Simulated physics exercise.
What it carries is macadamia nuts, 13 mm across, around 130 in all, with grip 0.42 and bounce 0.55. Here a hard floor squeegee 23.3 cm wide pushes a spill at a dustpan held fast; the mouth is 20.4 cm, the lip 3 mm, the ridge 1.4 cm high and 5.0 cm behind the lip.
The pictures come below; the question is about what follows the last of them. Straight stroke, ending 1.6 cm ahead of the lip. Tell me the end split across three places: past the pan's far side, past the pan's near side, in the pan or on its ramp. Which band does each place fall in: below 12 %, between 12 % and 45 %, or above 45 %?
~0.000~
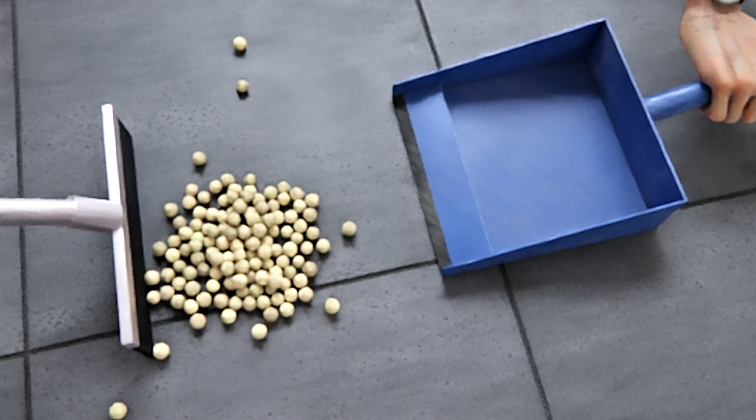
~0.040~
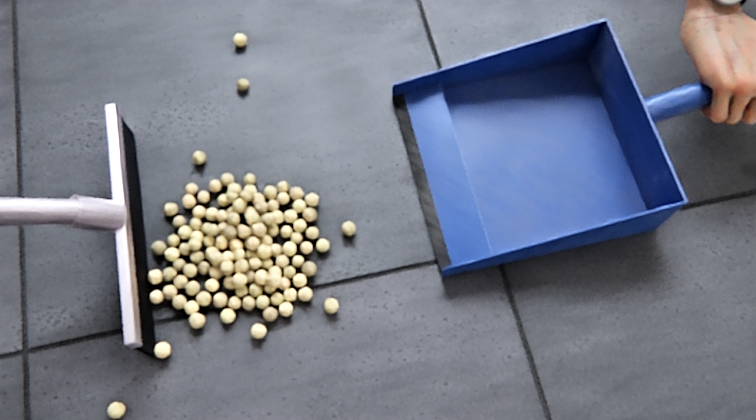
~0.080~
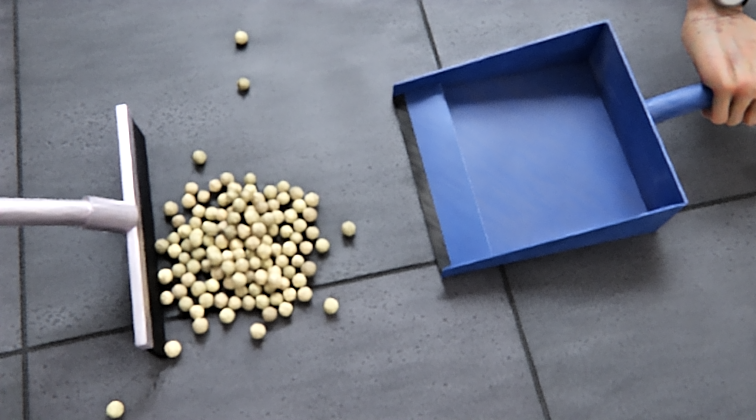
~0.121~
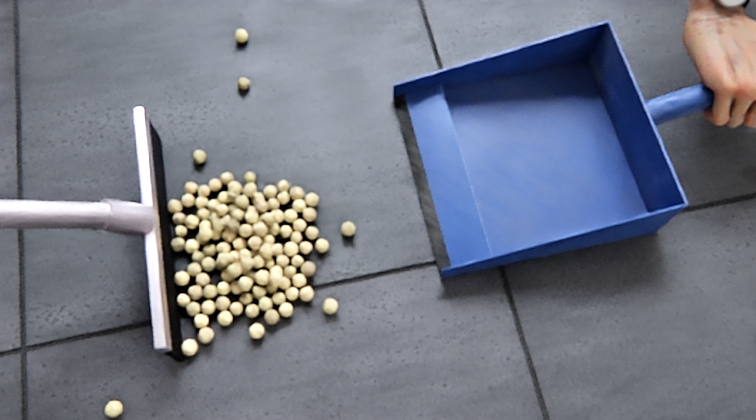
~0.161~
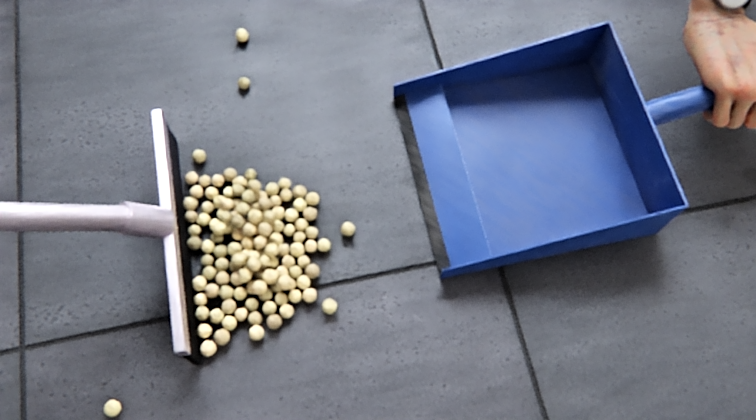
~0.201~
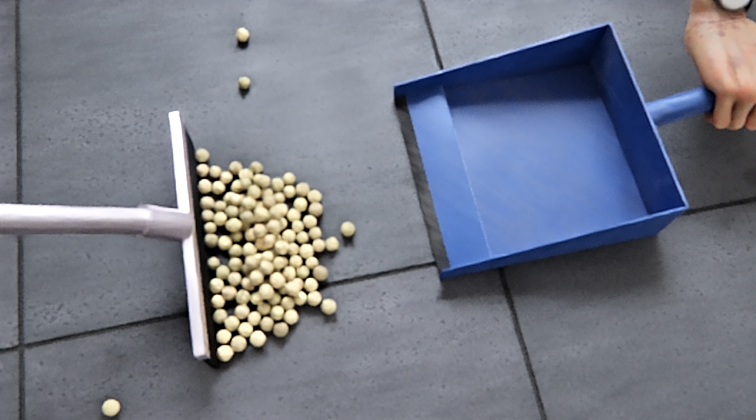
At the end, far side: Not much; near side: A moderate quantity; pan: A moderate quantity.
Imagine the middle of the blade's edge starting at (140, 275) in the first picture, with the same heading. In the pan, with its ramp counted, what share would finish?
It would come to about 20 in a hundred.
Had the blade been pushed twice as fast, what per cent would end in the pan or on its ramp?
About 35 per cent.
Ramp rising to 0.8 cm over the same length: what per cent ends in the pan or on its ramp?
Estimated share: Around 35 in a hundred.
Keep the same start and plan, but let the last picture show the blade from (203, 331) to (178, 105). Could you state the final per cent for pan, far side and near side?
Pan 45, far 5, near 25.
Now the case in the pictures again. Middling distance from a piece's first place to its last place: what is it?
The figure is about 22 cm.
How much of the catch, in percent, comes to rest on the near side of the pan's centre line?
Roughly 80 percent.
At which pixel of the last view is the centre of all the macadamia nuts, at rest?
I'd say roughly (447, 231).
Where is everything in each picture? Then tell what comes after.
The first frame shows blade from (131, 342) to (111, 115), moved 0.0 cm, 0 of the pieces shifted so far; middle of the pieces at (237, 246); pan at (537, 156).
The second frame shows blade from (134, 342) to (114, 114), moved 0.4 cm, 0 of the pieces shifted so far; middle of the pieces at (236, 246).
The third frame shows blade from (145, 343) to (125, 115), moved 1.4 cm, 16 of the pieces shifted so far; middle of the pieces at (236, 245).
The fourth frame shows blade from (164, 346) to (142, 117), moved 3.1 cm, 61 of the pieces shifted so far; middle of the pieces at (240, 244).
The fifth frame shows blade from (183, 350) to (160, 119), moved 4.9 cm, 104 of the pieces shifted so far; middle of the pieces at (248, 243).
The sixth frame shows blade from (202, 353) to (178, 122), moved 6.6 cm, 120 of the pieces shifted so far; middle of the pieces at (263, 244); pan at (538, 160). Its pace works out near 0.44 m/s, heading 23 degrees towards the viewer's side.
After 0.45 s, middle of the blade 12 cm from the lip; 0 % over the lip, far side 0 %, near side 25 %.
After 0.61 s, middle of the blade 5 cm from the lip; 10 % over the lip, far side 5 %, near side 35 %.
After 0.90 s, middle of the blade 2 cm from the lip; 30 % over the lip, far side 5 %, near side 35 %.
By 1.6 s all is still; far side 5 %, near side 35 %, pan 30 %, in front of the lip or behind the blade 30 %.
